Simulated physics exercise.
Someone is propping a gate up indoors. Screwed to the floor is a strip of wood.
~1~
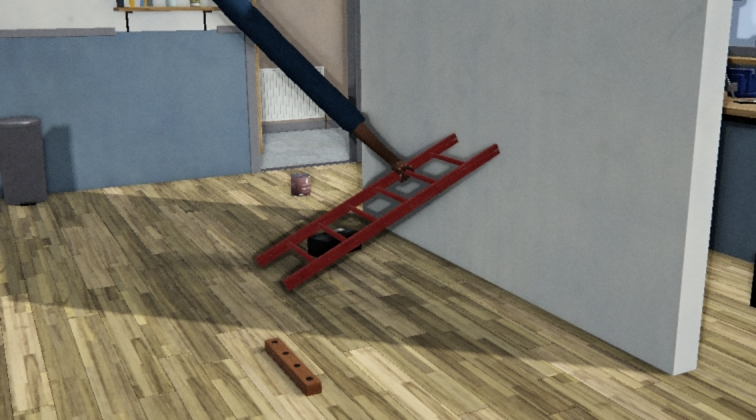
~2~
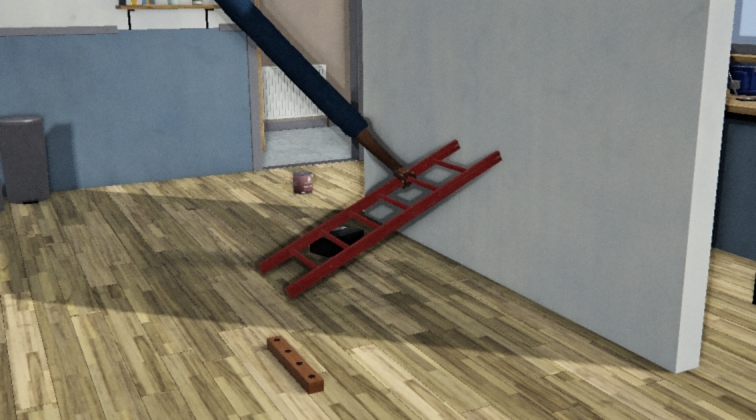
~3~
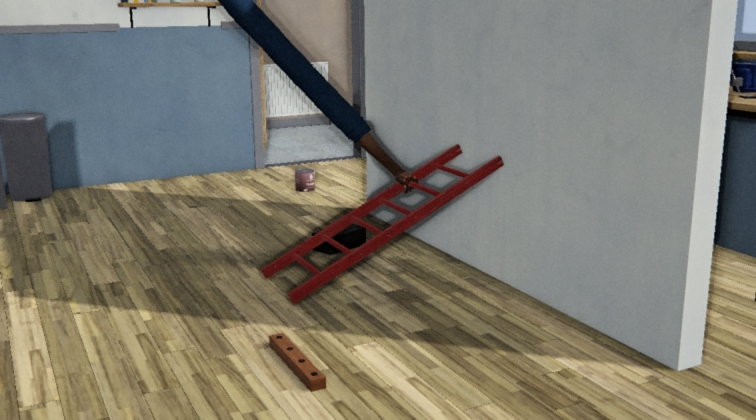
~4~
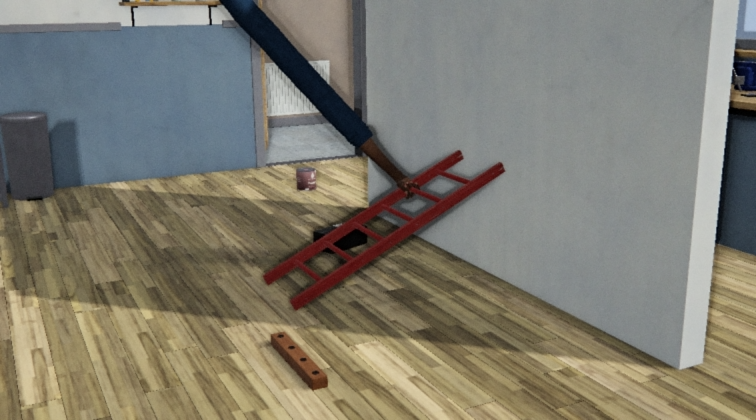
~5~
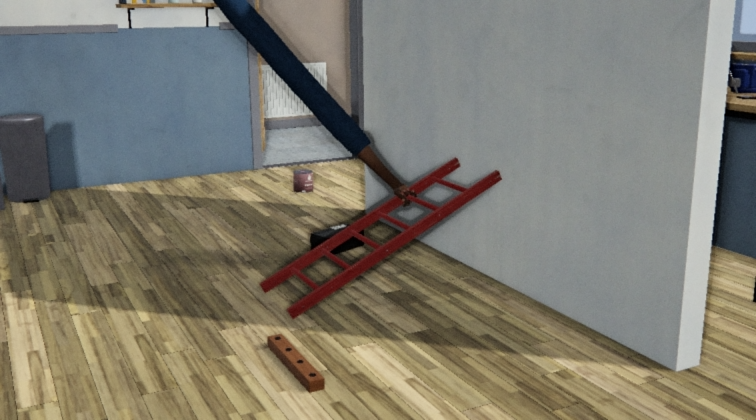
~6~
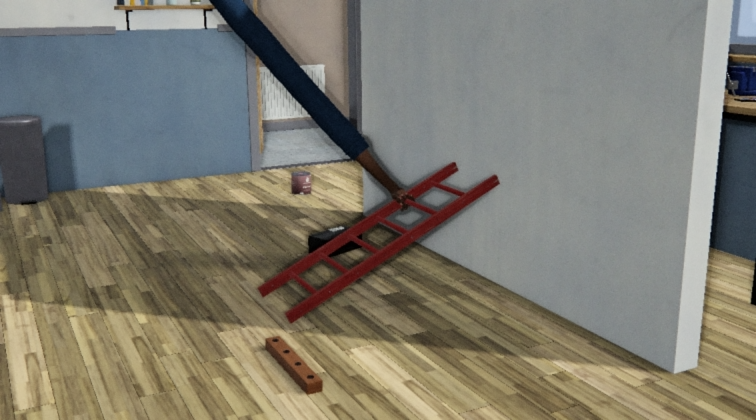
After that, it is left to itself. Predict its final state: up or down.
It goes down.
Then, 0.22 s later than the last frame, red gate tilted by 9° near (374, 254).
Then, 0.30 s later than the last frame, red gate tilted by 20° near (370, 276).
Then, 0.50 s later than the last frame, red gate tilted by 23° near (369, 279).
When it is over, the red gate gives way at the feet, near (369, 287); the rest as before.
